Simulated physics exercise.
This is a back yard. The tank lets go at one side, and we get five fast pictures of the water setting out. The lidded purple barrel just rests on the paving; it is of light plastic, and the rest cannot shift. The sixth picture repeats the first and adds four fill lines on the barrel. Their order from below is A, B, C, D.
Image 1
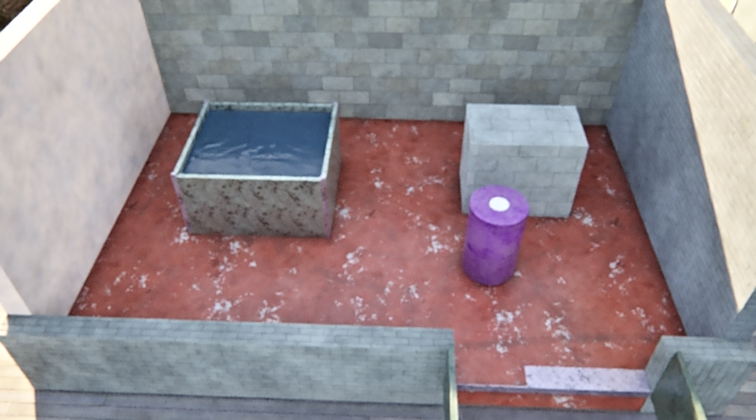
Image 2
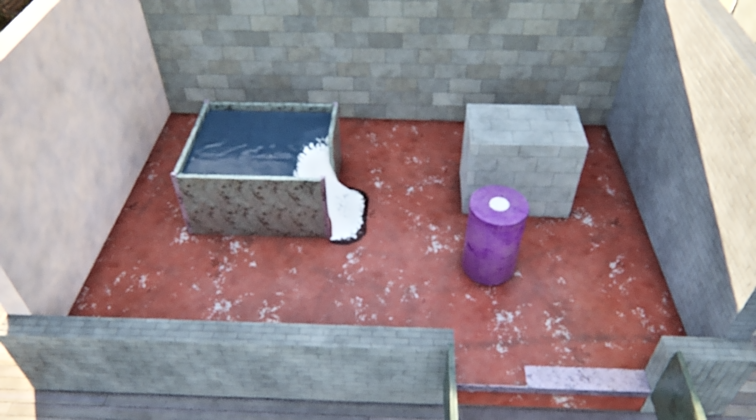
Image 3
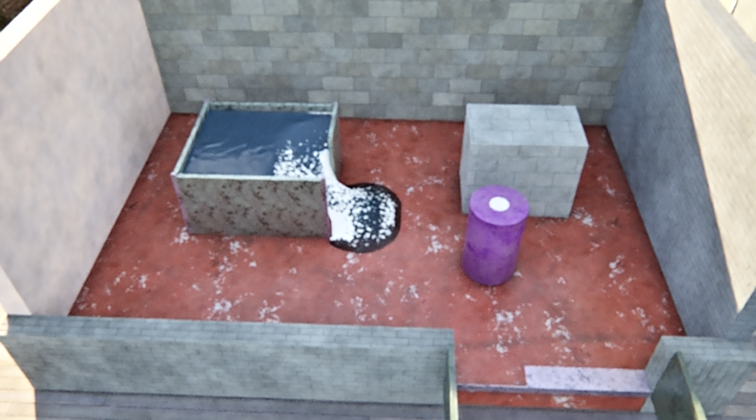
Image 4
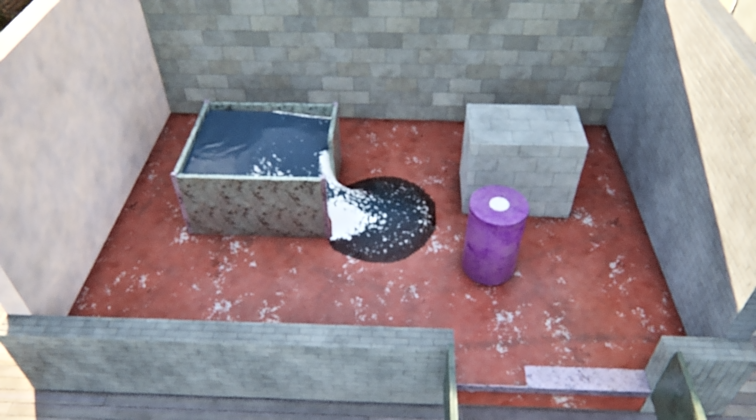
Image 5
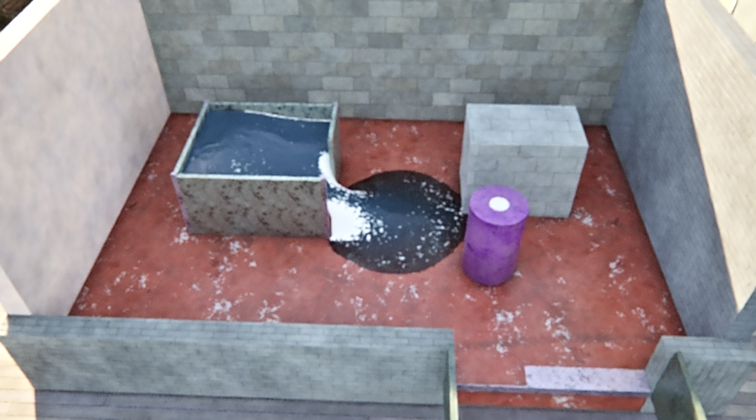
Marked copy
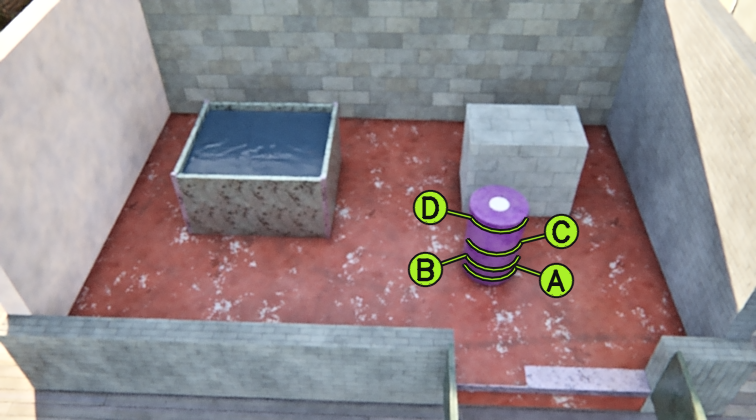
Dark water with white foam pours over the right side of a full stone tank in a walled yard, then spreads across the red ground in a widening round puddle, its edge nearing a purple barrel beside a grey block.
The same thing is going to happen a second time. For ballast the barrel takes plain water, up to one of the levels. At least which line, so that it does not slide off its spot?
I would pick level C.
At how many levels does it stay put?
Two of them.
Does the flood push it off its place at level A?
Yes.
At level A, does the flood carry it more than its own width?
Yes, it does.
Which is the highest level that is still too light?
That would be B.
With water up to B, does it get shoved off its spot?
Yes, it does.
In lime, A at (492, 279); B at (493, 269); C at (496, 254); D at (500, 231); from the bottom up A, B, C, D.
With A, it is pushed about 3 times its own width away.
With B, it is pushed about its own width away.
With C, it does not move.
With D, it does not move.
